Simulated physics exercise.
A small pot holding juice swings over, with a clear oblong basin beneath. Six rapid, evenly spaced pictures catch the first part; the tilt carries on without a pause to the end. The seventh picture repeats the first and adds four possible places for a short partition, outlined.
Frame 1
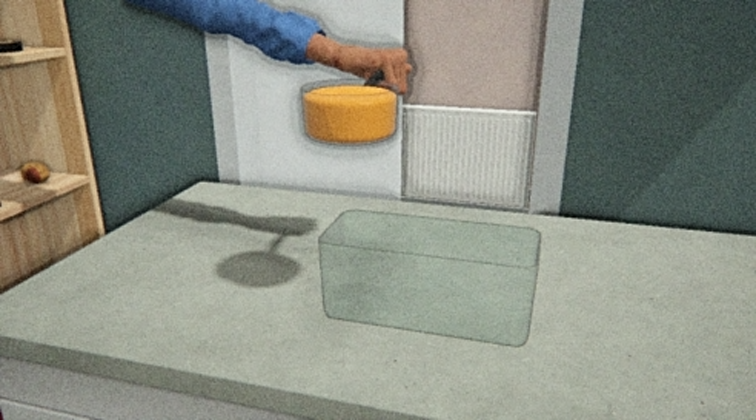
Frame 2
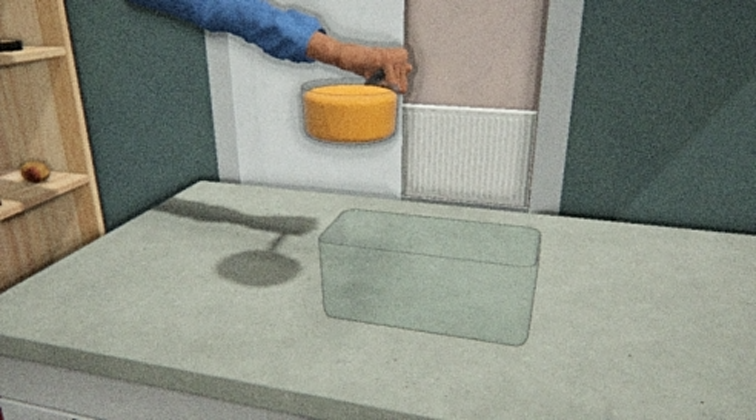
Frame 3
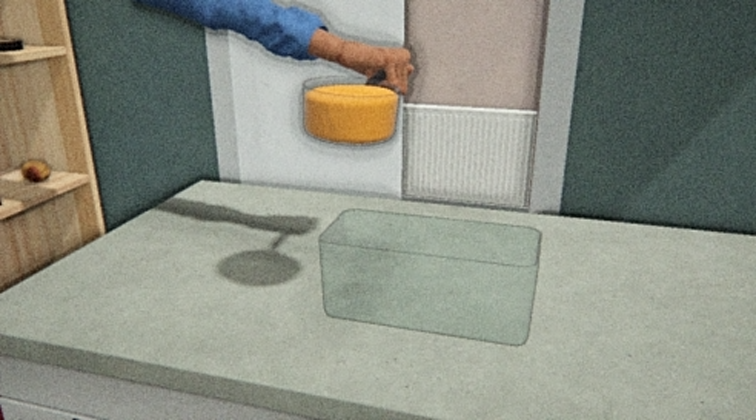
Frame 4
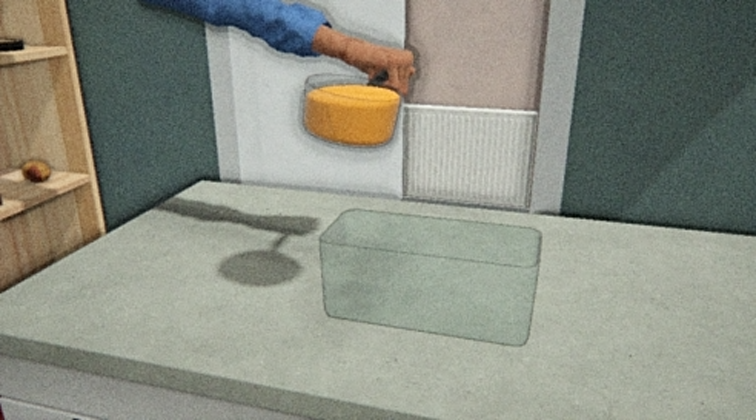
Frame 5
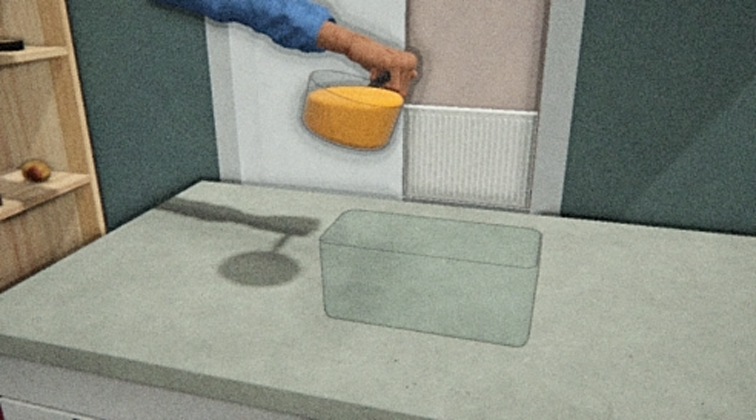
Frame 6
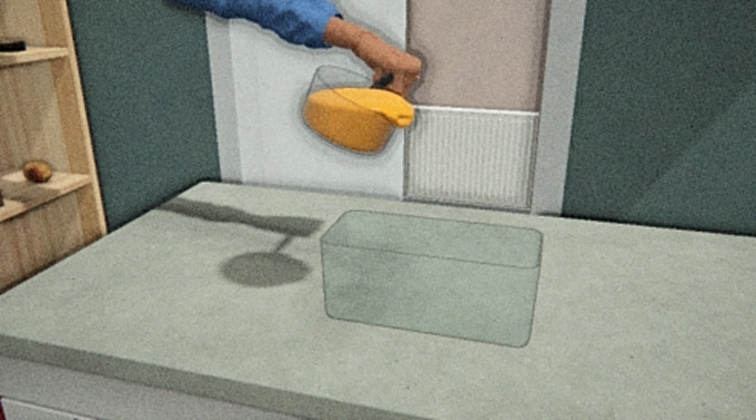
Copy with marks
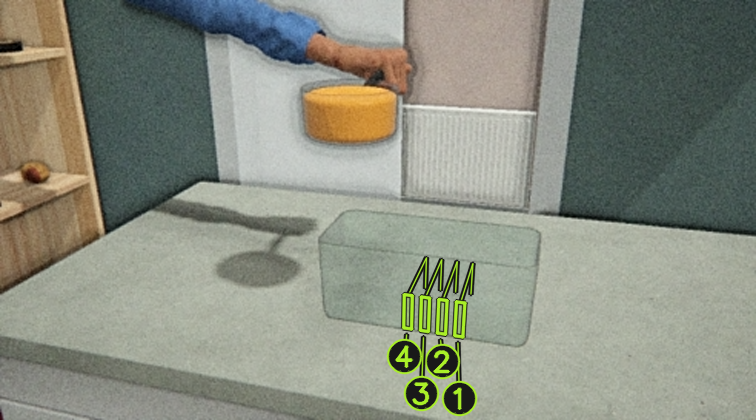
A small pot of orange juice, held by a blue-sleeved arm above a counter with a clear oblong basin, stayed upright at first, then tilted gradually to the right until juice slipped over its lip.
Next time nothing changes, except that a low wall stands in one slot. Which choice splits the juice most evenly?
2 beats the others.
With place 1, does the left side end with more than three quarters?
Yes, it does.
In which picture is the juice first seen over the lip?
Picture 5.
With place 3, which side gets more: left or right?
The right one.
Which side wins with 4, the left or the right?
More ends on the right.
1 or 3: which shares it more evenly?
The answer is 3.
On the marked copy, 1 at (457, 342); 2 at (440, 339); 3 at (423, 337); 4 at (406, 334).
For place 1, about 87 % ends left of the wall and 11 % right of it.
For place 2, about 52 % ends left of the wall and 47 % right of it.
For place 3, about 30 % ends left of the wall and 69 % right of it.
For place 4, about 14 % ends left of the wall and 85 % right of it.
